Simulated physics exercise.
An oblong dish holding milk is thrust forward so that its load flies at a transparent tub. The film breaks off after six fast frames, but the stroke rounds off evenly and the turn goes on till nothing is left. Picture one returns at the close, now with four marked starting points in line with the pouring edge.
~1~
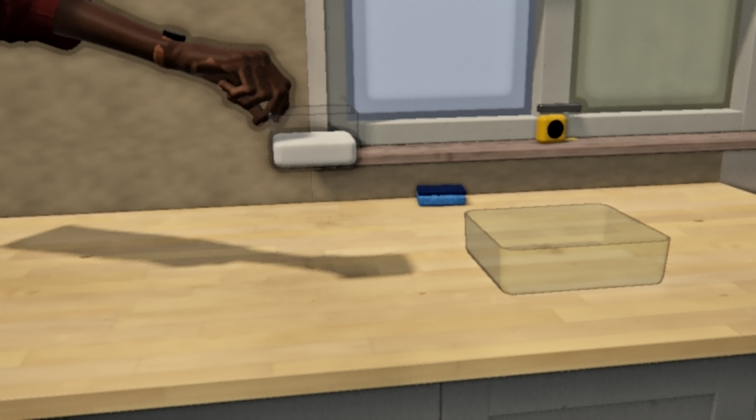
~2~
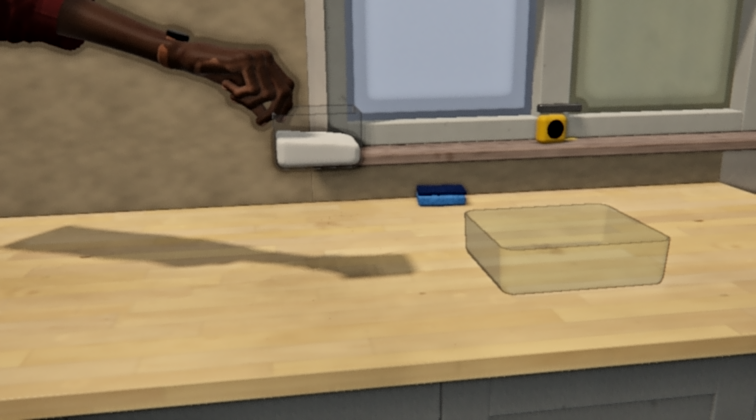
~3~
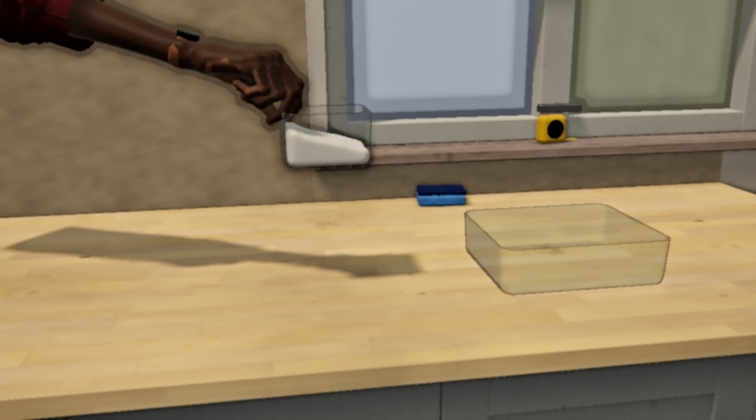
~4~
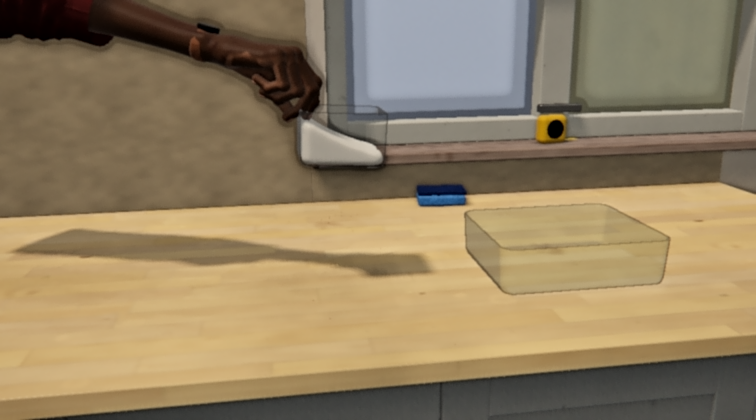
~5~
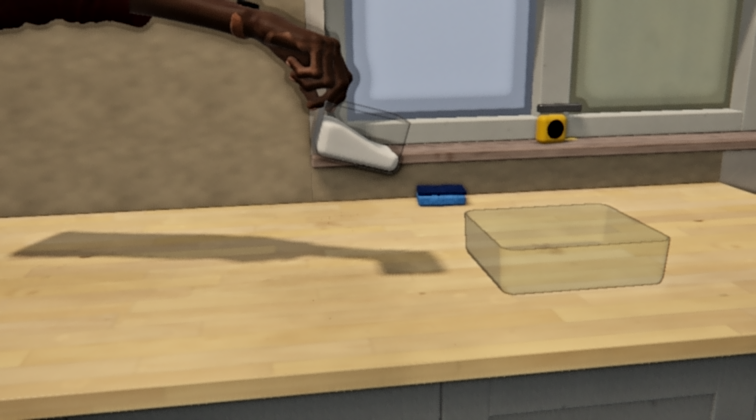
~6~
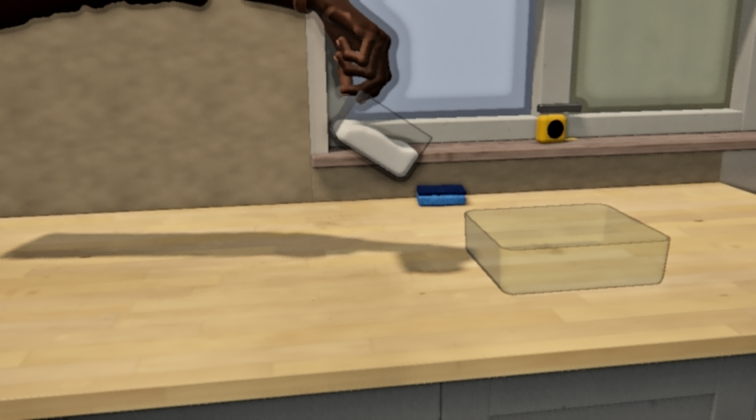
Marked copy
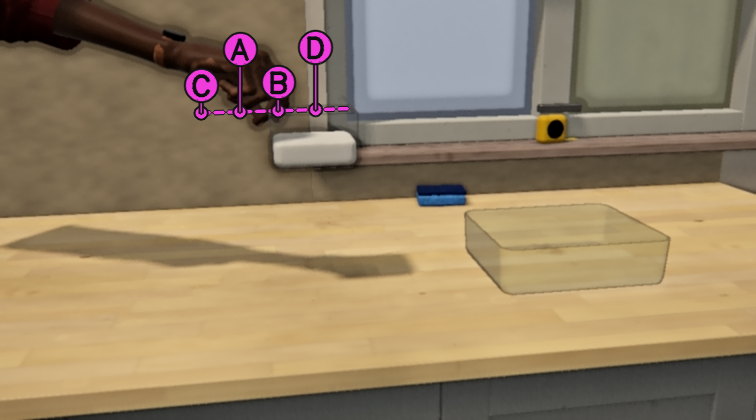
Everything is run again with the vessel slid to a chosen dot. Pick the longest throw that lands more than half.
Spot D just does it.
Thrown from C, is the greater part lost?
Yes, that goes wrong.
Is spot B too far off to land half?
Yes.
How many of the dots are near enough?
One of the four.
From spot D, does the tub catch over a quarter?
Yes, clearly.
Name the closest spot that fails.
The answer is B.
On the marked copy, A at (240, 111); B at (278, 110); C at (201, 113); D at (315, 109).
If A is chosen, about 0 % lands in the tub, 98 % falls short.
If B is chosen, about 19 % lands in the tub, 76 % falls short and 5 % goes beside or beyond.
If C is chosen, about 0 % lands in the tub, 100 % falls short.
If D is chosen, about 71 % lands in the tub, 11 % falls short and 18 % goes beside or beyond.
